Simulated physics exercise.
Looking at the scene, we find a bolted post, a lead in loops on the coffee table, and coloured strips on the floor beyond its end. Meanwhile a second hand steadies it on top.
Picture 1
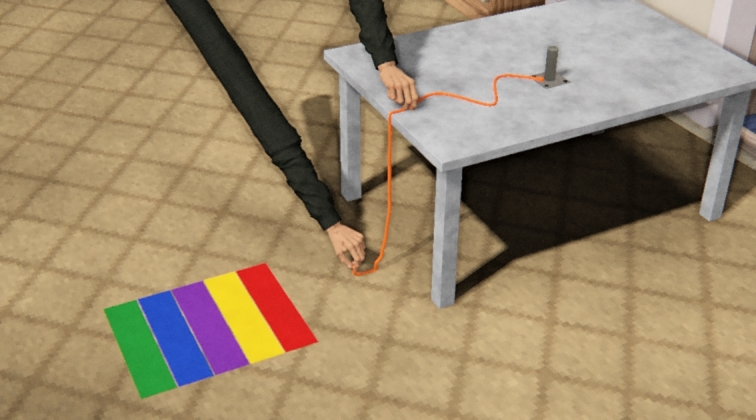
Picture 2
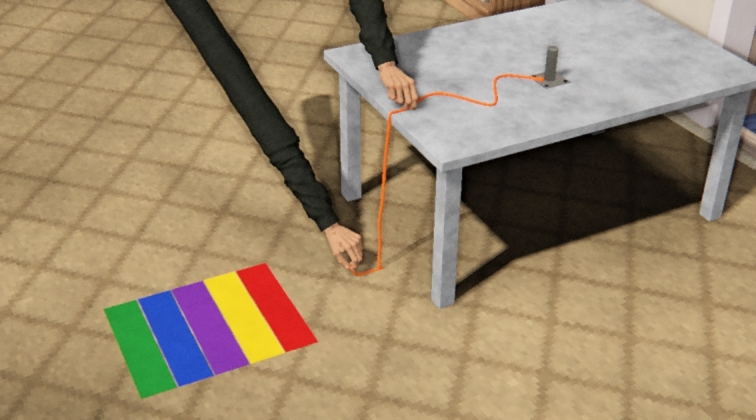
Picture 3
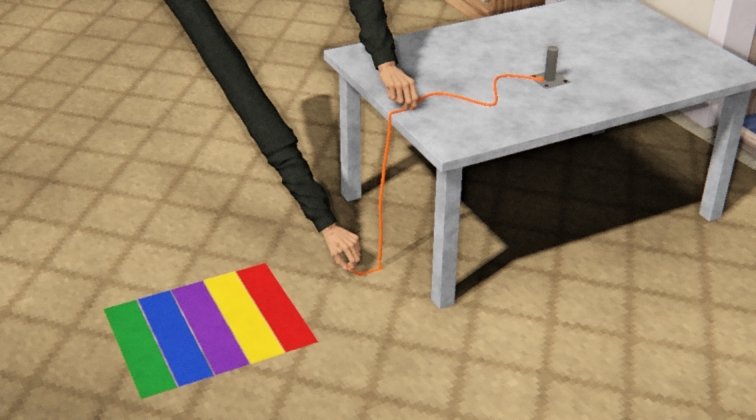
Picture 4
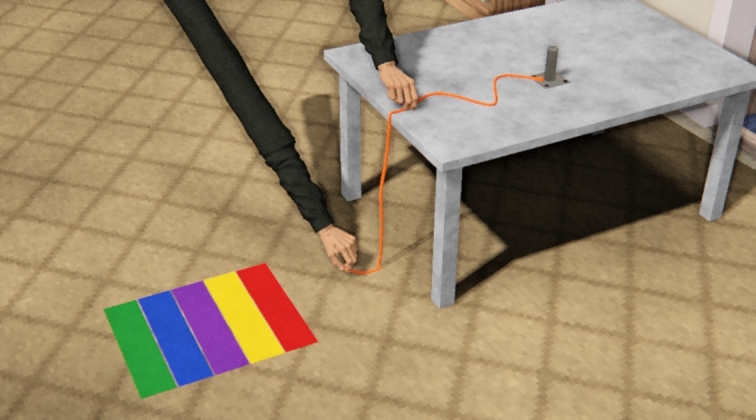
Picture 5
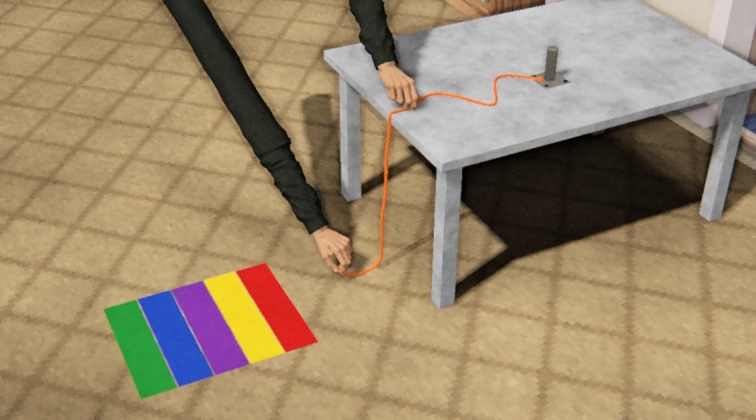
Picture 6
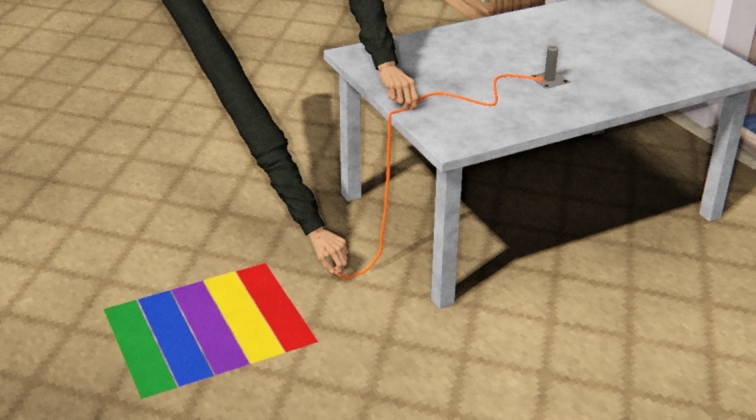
Hand near the floor drawing the end of an orange cord slightly left, another hand resting on the grey table's edge.
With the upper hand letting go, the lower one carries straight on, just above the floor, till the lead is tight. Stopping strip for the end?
Blue.
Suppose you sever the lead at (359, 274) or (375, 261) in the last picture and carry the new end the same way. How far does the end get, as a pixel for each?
First try near (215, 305), second near (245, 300).
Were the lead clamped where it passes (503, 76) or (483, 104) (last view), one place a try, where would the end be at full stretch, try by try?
Taking the tries in turn, you get (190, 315) and then (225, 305).
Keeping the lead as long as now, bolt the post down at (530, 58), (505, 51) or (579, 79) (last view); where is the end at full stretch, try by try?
First try about (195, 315), second about (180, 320), third about (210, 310).
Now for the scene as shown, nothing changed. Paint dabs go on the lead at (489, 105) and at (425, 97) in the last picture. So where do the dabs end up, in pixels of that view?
One ends up around (446, 104), the other around (384, 127).
Early on, end near (237, 301); over yellow.
Midway, end near (198, 313); over purple.
At the end of the slack, end near (173, 320); over blue. It gets as far as the blue strip.
